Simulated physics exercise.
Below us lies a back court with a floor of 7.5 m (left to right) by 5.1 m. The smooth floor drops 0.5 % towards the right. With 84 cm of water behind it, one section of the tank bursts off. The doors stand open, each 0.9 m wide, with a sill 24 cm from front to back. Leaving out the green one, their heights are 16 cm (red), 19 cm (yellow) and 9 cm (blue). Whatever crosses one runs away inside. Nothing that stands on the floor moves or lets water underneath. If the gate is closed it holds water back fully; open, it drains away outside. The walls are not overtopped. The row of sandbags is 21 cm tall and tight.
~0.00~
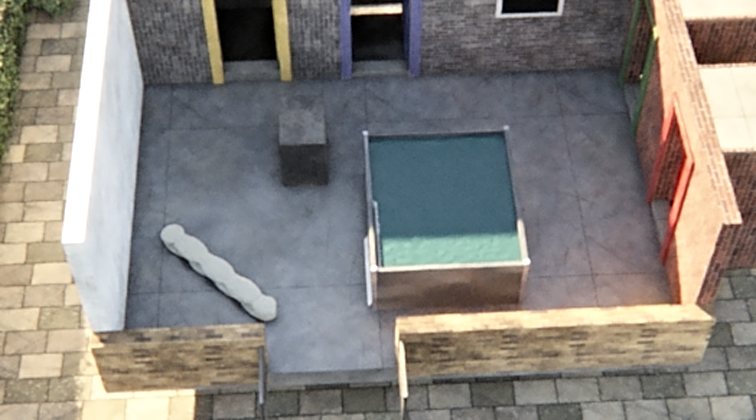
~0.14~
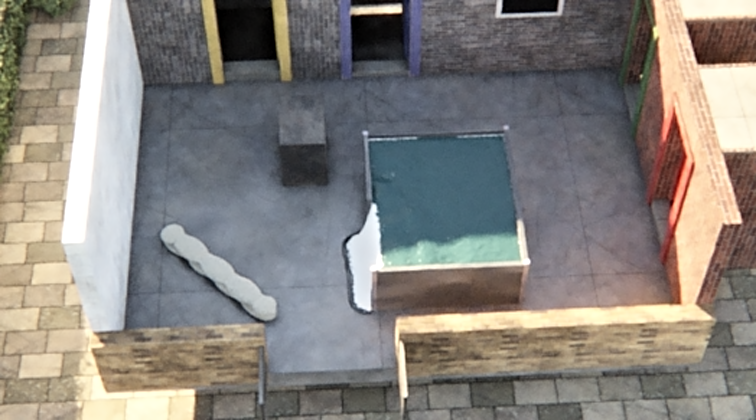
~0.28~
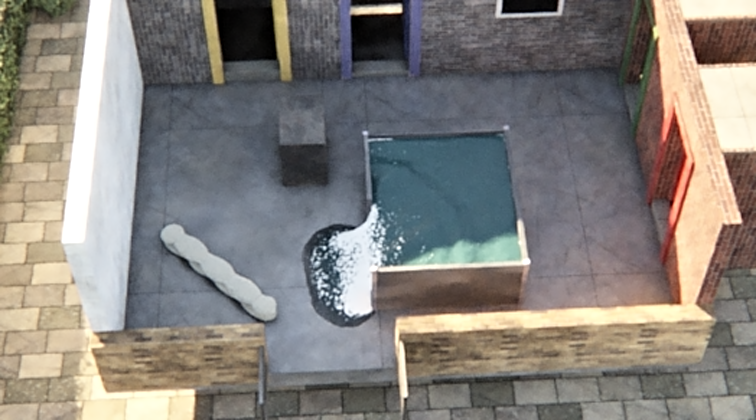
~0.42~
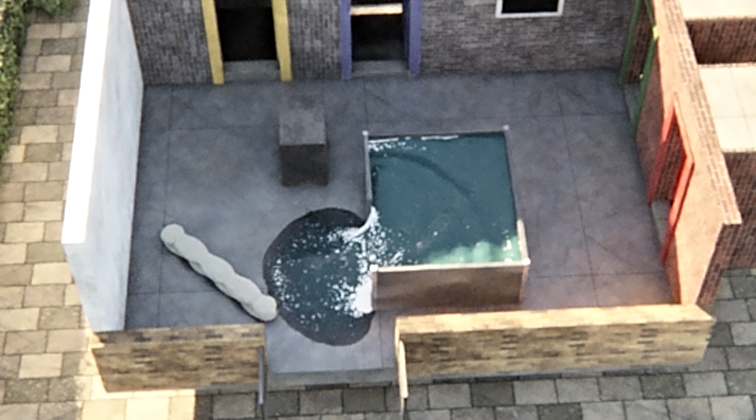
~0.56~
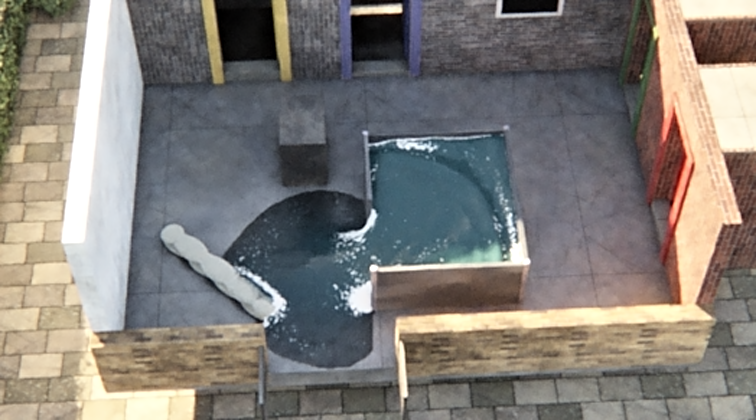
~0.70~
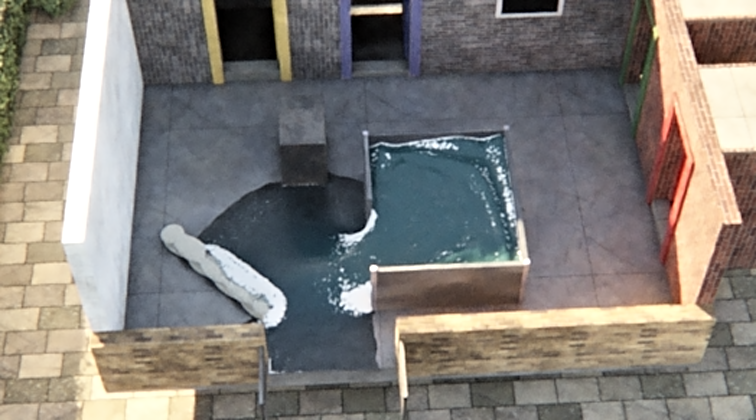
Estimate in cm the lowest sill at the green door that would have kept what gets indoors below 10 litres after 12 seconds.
At least 18 cm or so.
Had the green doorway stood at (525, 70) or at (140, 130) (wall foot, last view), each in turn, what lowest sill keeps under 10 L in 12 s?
Roughly 9.5 and 26 cm.
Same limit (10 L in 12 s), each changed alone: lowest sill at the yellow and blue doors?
About 21 cm at yellow and 6.0 cm at blue.
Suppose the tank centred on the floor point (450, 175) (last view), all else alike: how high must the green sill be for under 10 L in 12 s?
Then roughly 17 cm.
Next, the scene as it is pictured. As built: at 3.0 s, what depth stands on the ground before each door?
In cm: Green 0, red 0, yellow 14, blue 0.
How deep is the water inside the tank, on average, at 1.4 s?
About 57 cm.
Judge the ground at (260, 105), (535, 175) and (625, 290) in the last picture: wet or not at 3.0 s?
In that order: Flooded, not reached, not reached.
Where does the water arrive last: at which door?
The red one.
After 1.4 s water covers 30 % of the floor, deepest (46 cm) near (363, 286); it has not reached the green door.
After 3.0 s water covers 45 % of the floor, deepest (43 cm) near (167, 94); it has not reached the green door.
After 12.0 s water covers 95 % of the floor, deepest (14 cm) near (645, 329); 11 cm at the green door, 189 litres in over its 8 cm sill.
At the green door as built, the water arrived by 5.0 s and peaked near 20 cm at 5.6 s.
With a sill of 16 cm, 22 litres would have come in within the 12 s; with 22 cm, 0 litres. So under 10 litres takes about 18 cm.
